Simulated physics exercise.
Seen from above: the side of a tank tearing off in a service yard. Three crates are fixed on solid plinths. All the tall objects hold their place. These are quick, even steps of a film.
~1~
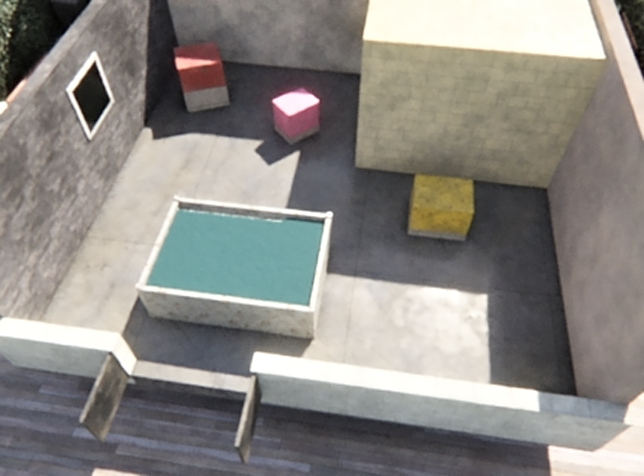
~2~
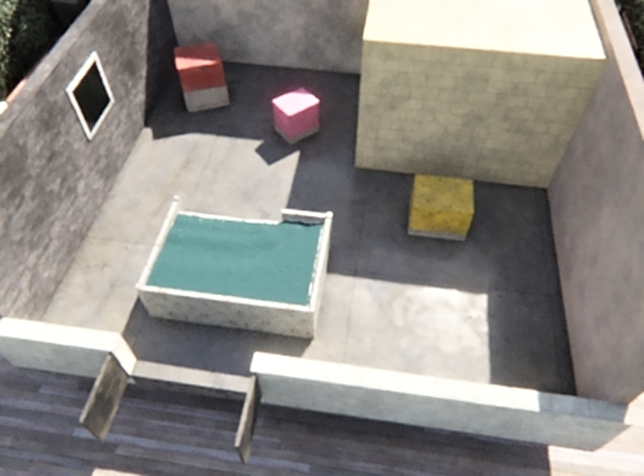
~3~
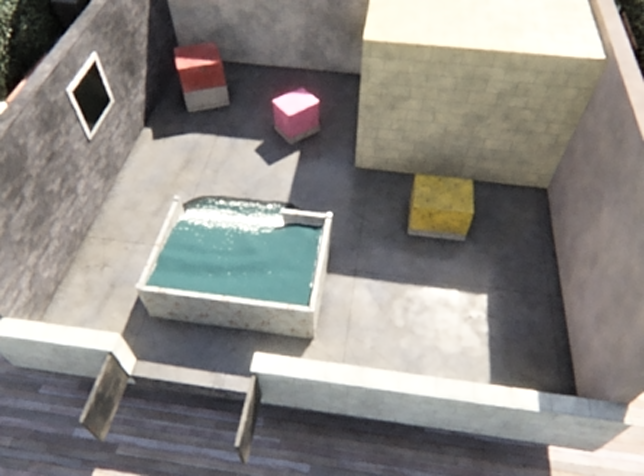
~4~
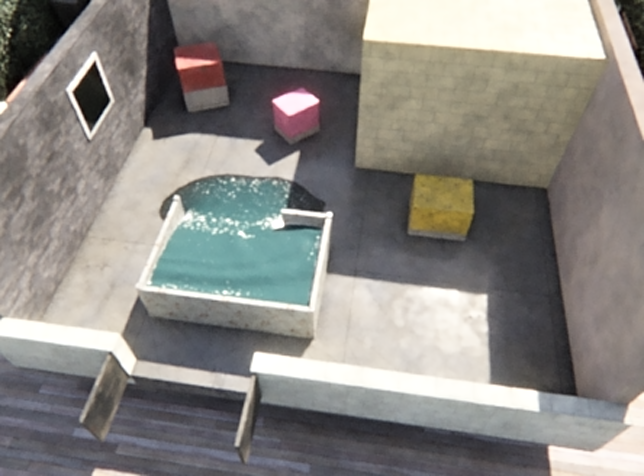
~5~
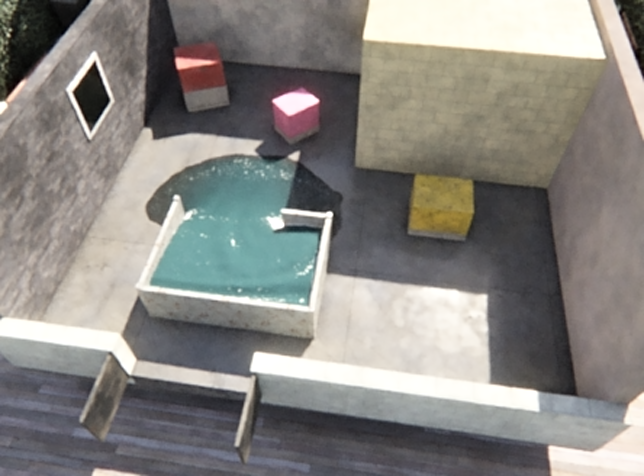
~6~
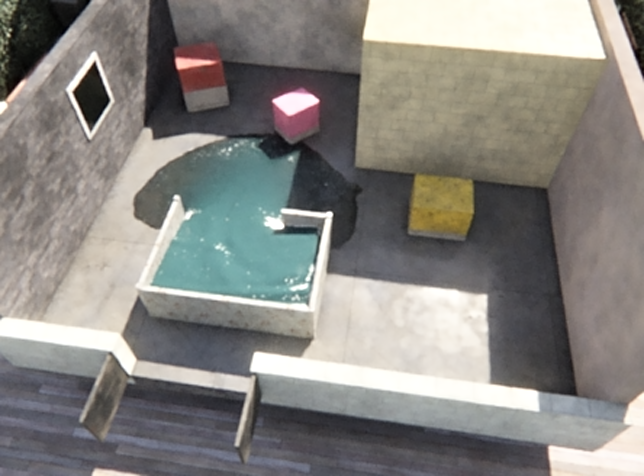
In this clip, a rectangular tank of teal water sits whole in a walled yard, then part of its far side opens and water pours through the gap, spreading across the paving toward the pink block while the blocks stay still.
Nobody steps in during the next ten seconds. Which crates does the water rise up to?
One by one: The yellow crate keeps dry; the red crate keeps dry; the pink crate is soaked.
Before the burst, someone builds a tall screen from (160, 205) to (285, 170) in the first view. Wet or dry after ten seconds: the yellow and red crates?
One by one: Yellow is topped, red is safe.
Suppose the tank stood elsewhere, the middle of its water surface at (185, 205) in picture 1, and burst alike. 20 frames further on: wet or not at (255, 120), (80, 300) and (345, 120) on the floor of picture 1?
One after the other: Under water, clear, wet.
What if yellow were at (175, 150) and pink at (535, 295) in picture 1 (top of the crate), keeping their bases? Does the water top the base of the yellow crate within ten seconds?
The yellow crate gets wet.
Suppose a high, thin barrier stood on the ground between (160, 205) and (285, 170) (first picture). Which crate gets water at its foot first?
First comes the pink one.
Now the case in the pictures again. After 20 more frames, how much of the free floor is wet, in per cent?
About 50 per cent.
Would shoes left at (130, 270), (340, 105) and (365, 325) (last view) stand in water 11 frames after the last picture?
As listed: No water, awash, free of water.
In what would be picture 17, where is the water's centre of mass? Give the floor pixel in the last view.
Roughly at (246, 182).
A moment on, water covers 35 % of the floor; the yellow crate not reached, the red crate water round its plinth, the pink crate water round its plinth.
Next, water covers 45 % of the floor; the yellow crate water round its plinth, the red crate water round its plinth, the pink crate water round its plinth.
Then, water covers 50 % of the floor; the yellow crate water round its plinth, the red crate water round its plinth, the pink crate water round its plinth.
Later, water covers 65 % of the floor; the yellow crate water round its plinth, the red crate water round its plinth, the pink crate water round its plinth.
In the end, water covers 90 % of the floor; the yellow crate stayed above the water, the red crate stayed above the water, the pink crate was topped.
